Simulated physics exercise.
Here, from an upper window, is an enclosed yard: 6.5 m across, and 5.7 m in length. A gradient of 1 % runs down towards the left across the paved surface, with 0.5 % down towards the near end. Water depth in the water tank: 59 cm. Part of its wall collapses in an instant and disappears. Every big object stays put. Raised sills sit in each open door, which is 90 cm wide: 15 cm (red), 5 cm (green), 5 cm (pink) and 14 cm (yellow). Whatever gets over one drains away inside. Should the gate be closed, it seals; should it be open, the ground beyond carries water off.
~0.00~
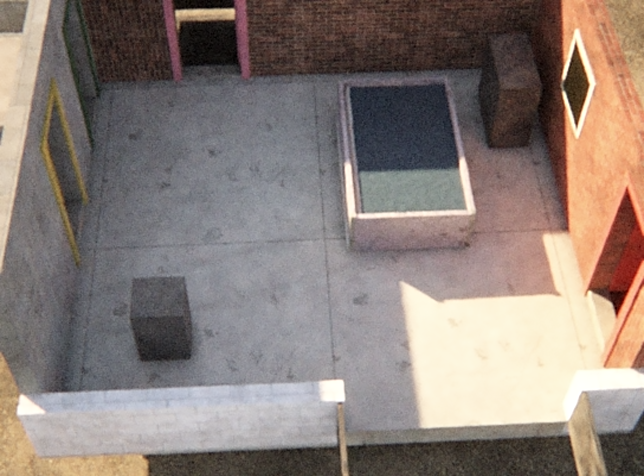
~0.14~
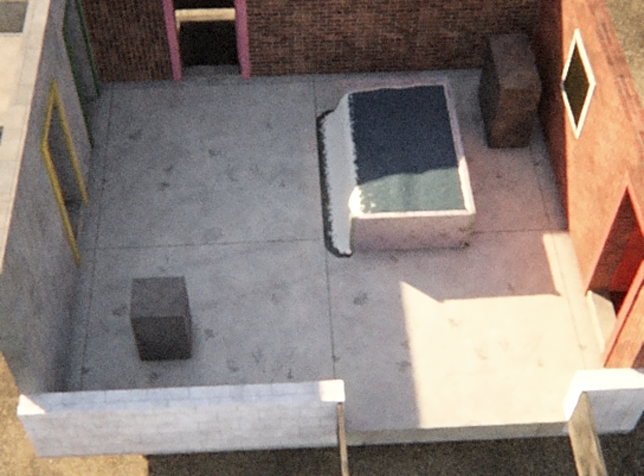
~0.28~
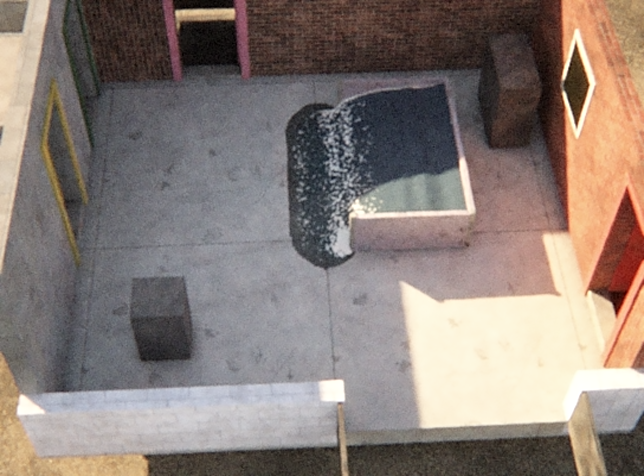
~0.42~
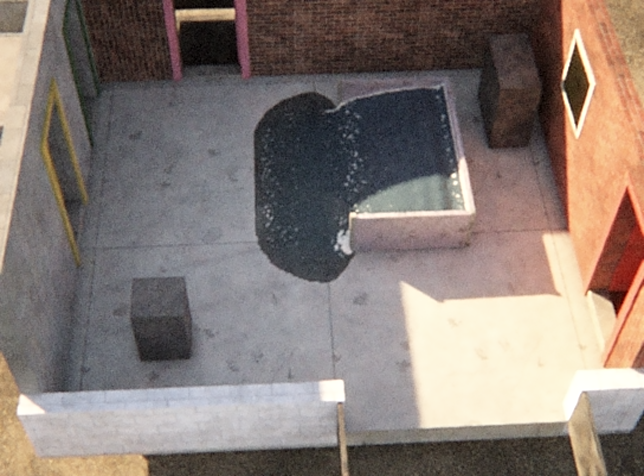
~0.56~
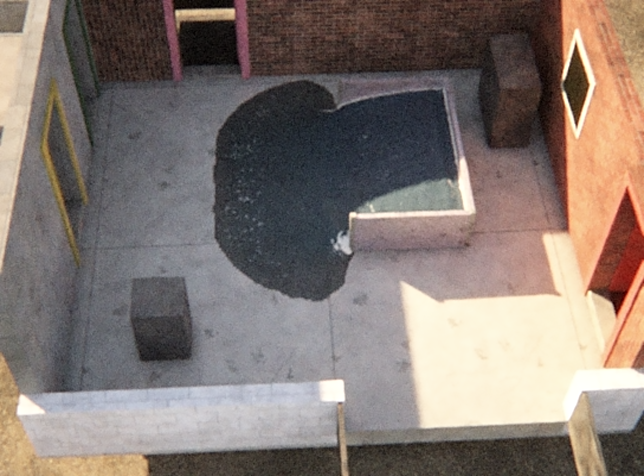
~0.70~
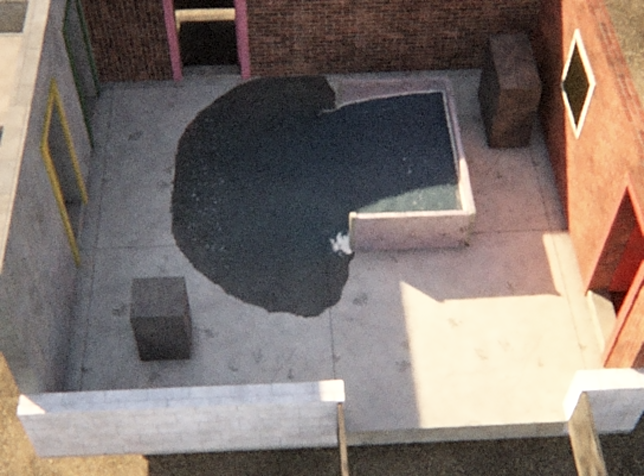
In a walled yard, a tank's left side vanishes and dark water spreads leftward across the paving.
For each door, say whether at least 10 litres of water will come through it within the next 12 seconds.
Outcome: The red door is going to hold within the limit; the green door is going to break the limit; the pink door is going to break the limit; the yellow door is going to break the limit.
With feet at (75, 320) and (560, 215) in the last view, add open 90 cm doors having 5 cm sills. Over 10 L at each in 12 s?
Per doorway, in order: Sufficient / insufficient.
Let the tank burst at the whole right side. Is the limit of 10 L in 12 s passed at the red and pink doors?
Here's how it goes: Red falls short, pink falls short.
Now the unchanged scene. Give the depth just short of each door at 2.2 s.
In centimetres, the red door has 0, the green door 25, the pink door 9 and the yellow door 30.
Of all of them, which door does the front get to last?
Red.
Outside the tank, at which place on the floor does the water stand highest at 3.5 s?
The spot is near (61, 412) in the last view.
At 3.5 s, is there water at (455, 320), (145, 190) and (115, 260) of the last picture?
First spot not yet wet, second submerged, third submerged.
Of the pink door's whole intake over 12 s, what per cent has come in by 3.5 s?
Fraction in by then: Around 40 per cent.
After 1.4 s water covers 45 % of the floor and is deepest (33 cm) near (88, 188); red door not reached, green door 10 cm at the sill, 3 L in, pink door 9 cm at the sill, 0 L in, yellow door 25 cm at the sill, 5 L in.
After 2.2 s water covers 50 % of the floor and is deepest (34 cm) near (98, 104); red door not reached, green door 25 cm at the sill, 69 L in, pink door 9 cm at the sill, 9 L in, yellow door 30 cm at the sill, 66 L in.
After 3.5 s water covers 55 % of the floor and is deepest (26 cm) near (61, 412); red door not reached, green door 19 cm at the sill, 204 L in, pink door 8 cm at the sill, 17 L in, yellow door 17 cm at the sill, 120 L in.
After 7.0 s water covers 85 % of the floor and is deepest (14 cm) near (59, 426); red door not reached, green door 7 cm at the sill, 291 L in, pink door 6 cm at the sill, 39 L in, yellow door 8 cm at the sill, 125 L in.
After 12.0 s water covers 95 % of the floor and is deepest (8 cm) near (59, 426); red door 4 cm at the sill, 0 L in, green door 5 cm at the sill, 298 L in, pink door 4 cm at the sill, 40 L in, yellow door 6 cm at the sill, 125 L in.
